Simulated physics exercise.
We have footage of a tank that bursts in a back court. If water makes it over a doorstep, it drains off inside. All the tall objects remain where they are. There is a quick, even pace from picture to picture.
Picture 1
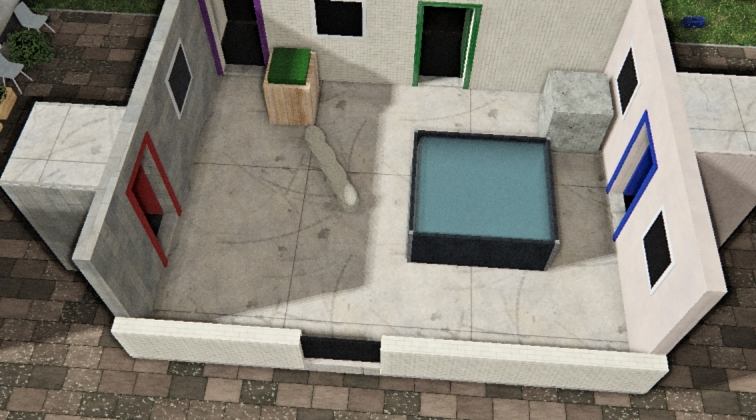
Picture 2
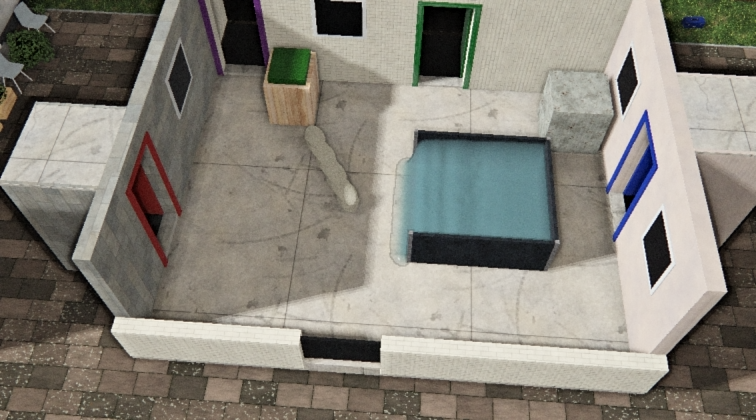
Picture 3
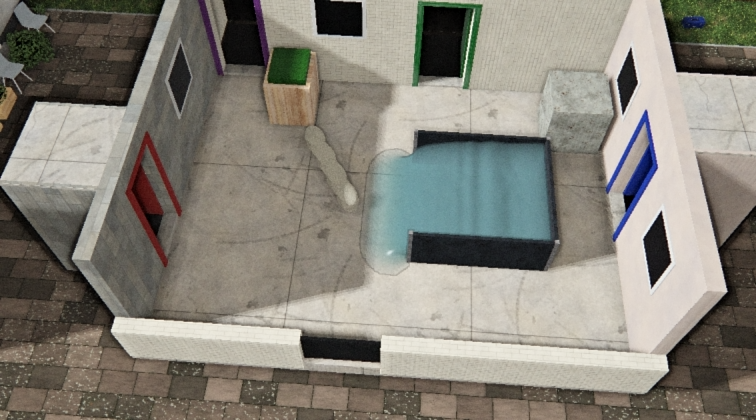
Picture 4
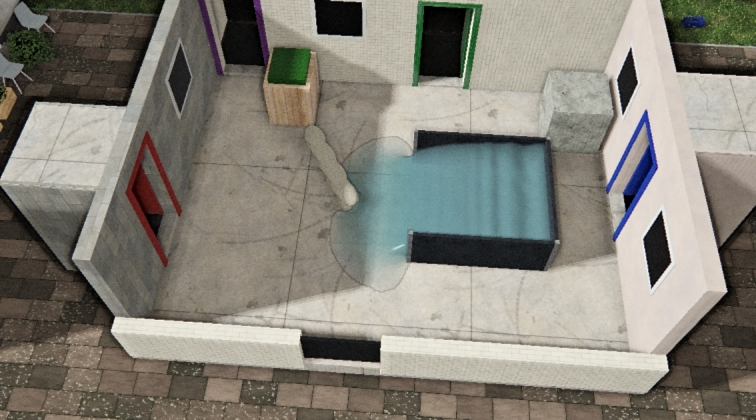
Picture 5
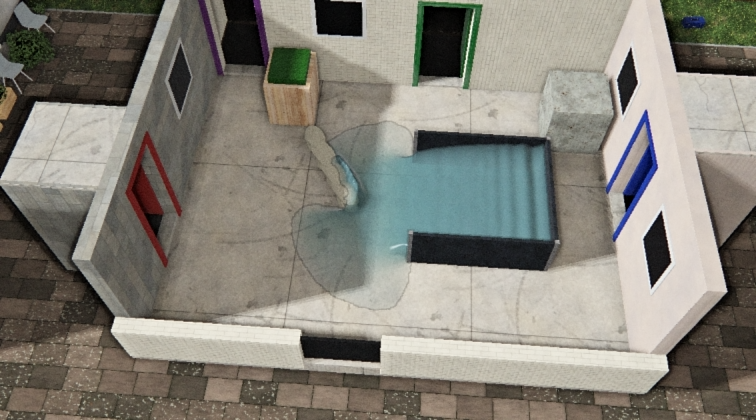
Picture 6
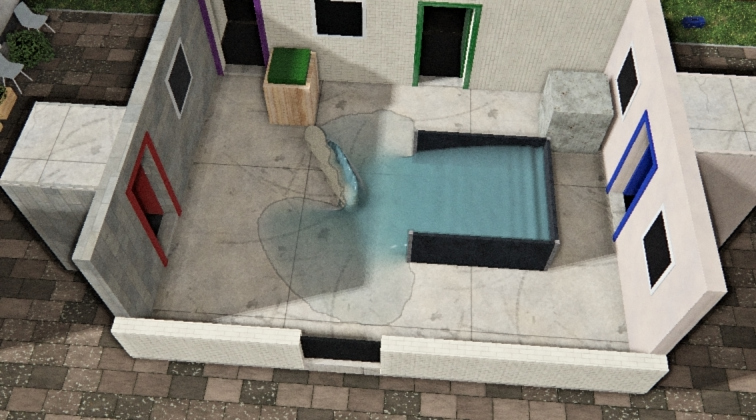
Water bursts from the tank's left side and spreads across the courtyard floor around a low wall.
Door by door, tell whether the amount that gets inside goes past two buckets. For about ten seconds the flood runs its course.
Door by door: The green door goes past two buckets, the purple door goes past two buckets, the blue door stays at two buckets or less, the red door goes past two buckets.
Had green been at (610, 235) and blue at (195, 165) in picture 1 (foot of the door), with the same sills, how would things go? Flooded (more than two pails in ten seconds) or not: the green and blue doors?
Check: Green one comes out below / blue one comes out above.
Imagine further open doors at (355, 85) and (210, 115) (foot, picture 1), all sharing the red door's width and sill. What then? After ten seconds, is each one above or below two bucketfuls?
As listed: Is over, is over.
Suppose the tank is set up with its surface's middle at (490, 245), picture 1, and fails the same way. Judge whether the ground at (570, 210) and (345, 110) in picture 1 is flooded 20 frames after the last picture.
The first spot is left dry, the second inundated.
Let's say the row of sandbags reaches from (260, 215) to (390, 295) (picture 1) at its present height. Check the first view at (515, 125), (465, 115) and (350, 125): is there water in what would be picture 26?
As listed: Spared, submerged, submerged.
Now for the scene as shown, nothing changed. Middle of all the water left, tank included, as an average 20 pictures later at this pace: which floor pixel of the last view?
I'd put it at around (333, 199).
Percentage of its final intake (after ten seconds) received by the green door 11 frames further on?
About 0 per cent.
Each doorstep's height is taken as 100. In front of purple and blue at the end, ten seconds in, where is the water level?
Around 130 in a hundred for the first and 80 in a hundred for the second.
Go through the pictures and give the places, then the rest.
The first picture shows the water tank at (482, 187) is whole and still.
In the second picture, the front is at (405, 264), out from the gap at (414, 201).
In the third picture, the front is at (380, 268), out from the gap at (414, 202).
In the fourth picture, water pours out at (413, 203) and has run to (357, 276).
In the fifth picture, water pours out at (413, 203) and has run to (298, 241).
In the sixth picture, the front is at (263, 227), out from the gap at (413, 203).
A moment on, water covers 45 % of the floor; the green door not reached, the purple door not reached, the blue door not reached, the red door under two buckets in.
Next, water covers 55 % of the floor; the green door wet at the sill, nothing in, the purple door wet at the sill, nothing in, the blue door not reached, the red door far over two buckets in.
Then, water covers 70 % of the floor; the green door under two buckets in, the purple door under two buckets in, the blue door not reached, the red door far over two buckets in.
Later, water covers 85 % of the floor; the green door over two buckets in, the purple door over two buckets in, the blue door wet at the sill, nothing in, the red door far over two buckets in.
In the end, water covers 95 % of the floor; the green door over two buckets in, the purple door far over two buckets in, the blue door wet at the sill, nothing in, the red door far over two buckets in.
